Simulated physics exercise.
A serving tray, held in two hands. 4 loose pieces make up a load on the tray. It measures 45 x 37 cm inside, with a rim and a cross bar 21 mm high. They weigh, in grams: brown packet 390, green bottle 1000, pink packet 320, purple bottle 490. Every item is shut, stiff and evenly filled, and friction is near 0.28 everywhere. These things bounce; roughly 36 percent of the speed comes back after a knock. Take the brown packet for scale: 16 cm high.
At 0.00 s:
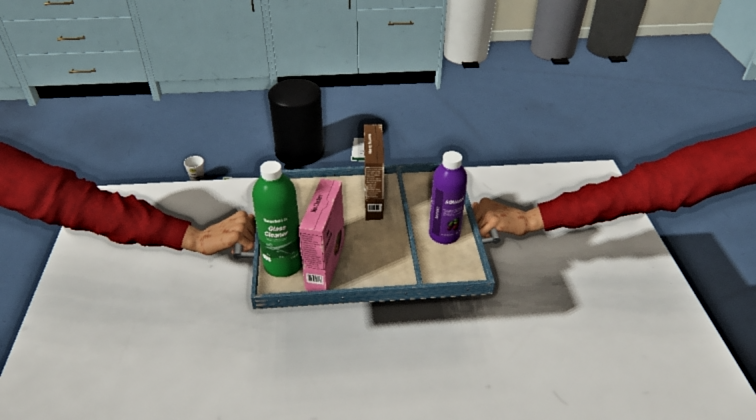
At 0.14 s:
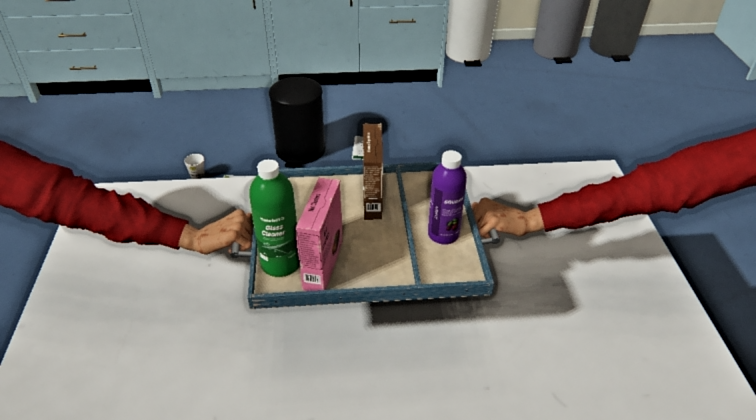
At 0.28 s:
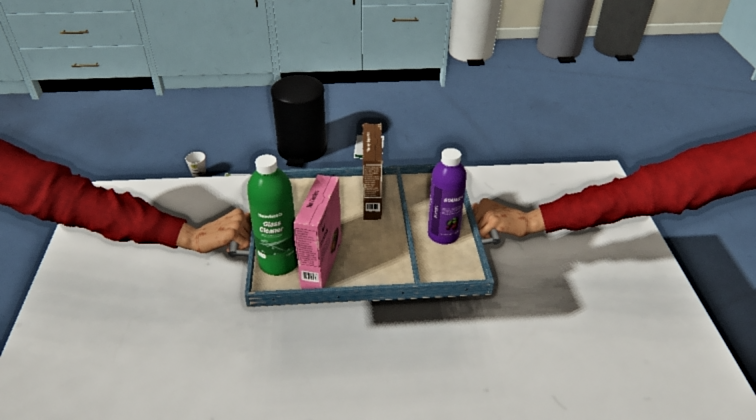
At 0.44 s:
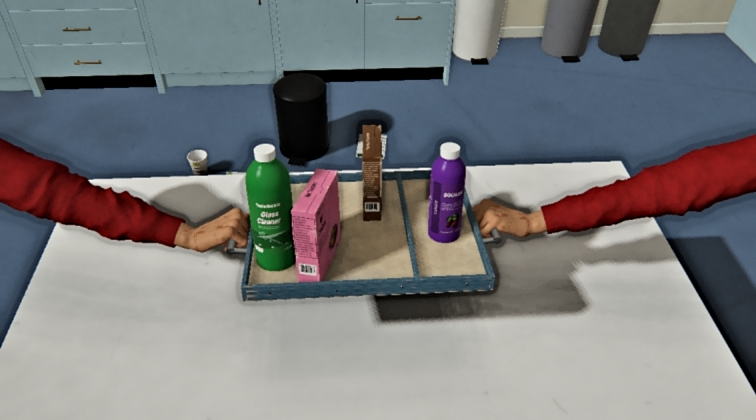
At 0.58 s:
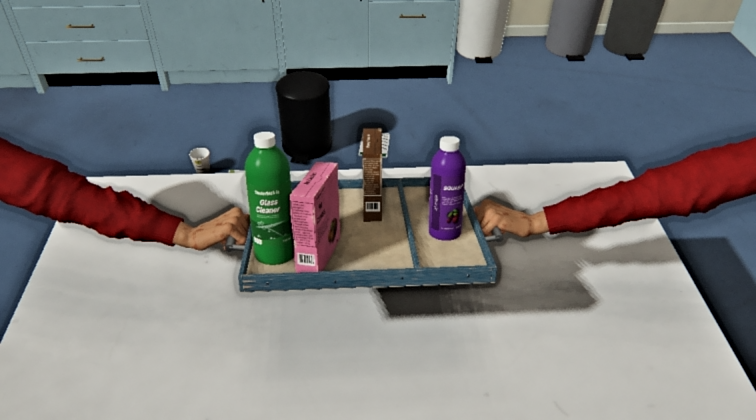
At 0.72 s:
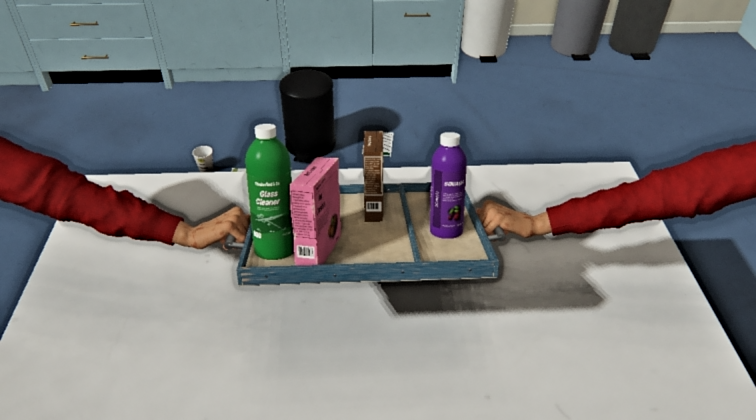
Two red-sleeved arms holding a tray of two bottles and two packets level, then steadily tilting its far edge down.
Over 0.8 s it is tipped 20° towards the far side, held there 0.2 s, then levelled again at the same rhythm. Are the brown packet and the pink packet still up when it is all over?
The brown packet is still up. The pink packet is still up.
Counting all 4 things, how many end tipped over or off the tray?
The number here is 2.
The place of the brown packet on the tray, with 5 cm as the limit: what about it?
As for the brown packet, it stays where it was.
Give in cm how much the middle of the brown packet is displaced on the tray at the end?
About 2 cm.
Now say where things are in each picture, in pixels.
The first picture shows tray level; brown packet (374, 173); pink packet (324, 236).
The second picture shows tray level; green bottle (275, 218); purple bottle (448, 197).
The third picture shows tray tilted 2°, far edge down; green bottle (273, 215); purple bottle (447, 196).
The fourth picture shows tray tilted 7°, far edge down; green bottle (271, 207); purple bottle (447, 193).
The fifth picture shows tray tilted 14°, far edge down; green bottle (270, 198); purple bottle (447, 188).
The sixth picture shows tray tilted 18°, far edge down; brown packet (374, 176); pink packet (318, 212).
By 1.32 s, tray tilted 17°, far edge down; pink packet 18 cm from its spot near (320, 177); brown packet 2 cm from its spot near (375, 172); green bottle 19 cm from its spot.
By 1.72 s, tray tilted 2°, far edge down; green bottle and purple bottle now off the tray; pink packet 21 cm from its spot near (321, 166); brown packet 2 cm from its spot near (376, 164).
When it is over (2.4 s), off the tray and tipped over, green bottle and purple bottle; not toppled but over 5 cm from the start, pink packet; brown packet within 5 cm of the start. End places, in pixels of the last picture, brown packet near (376, 163), pink packet near (321, 165).
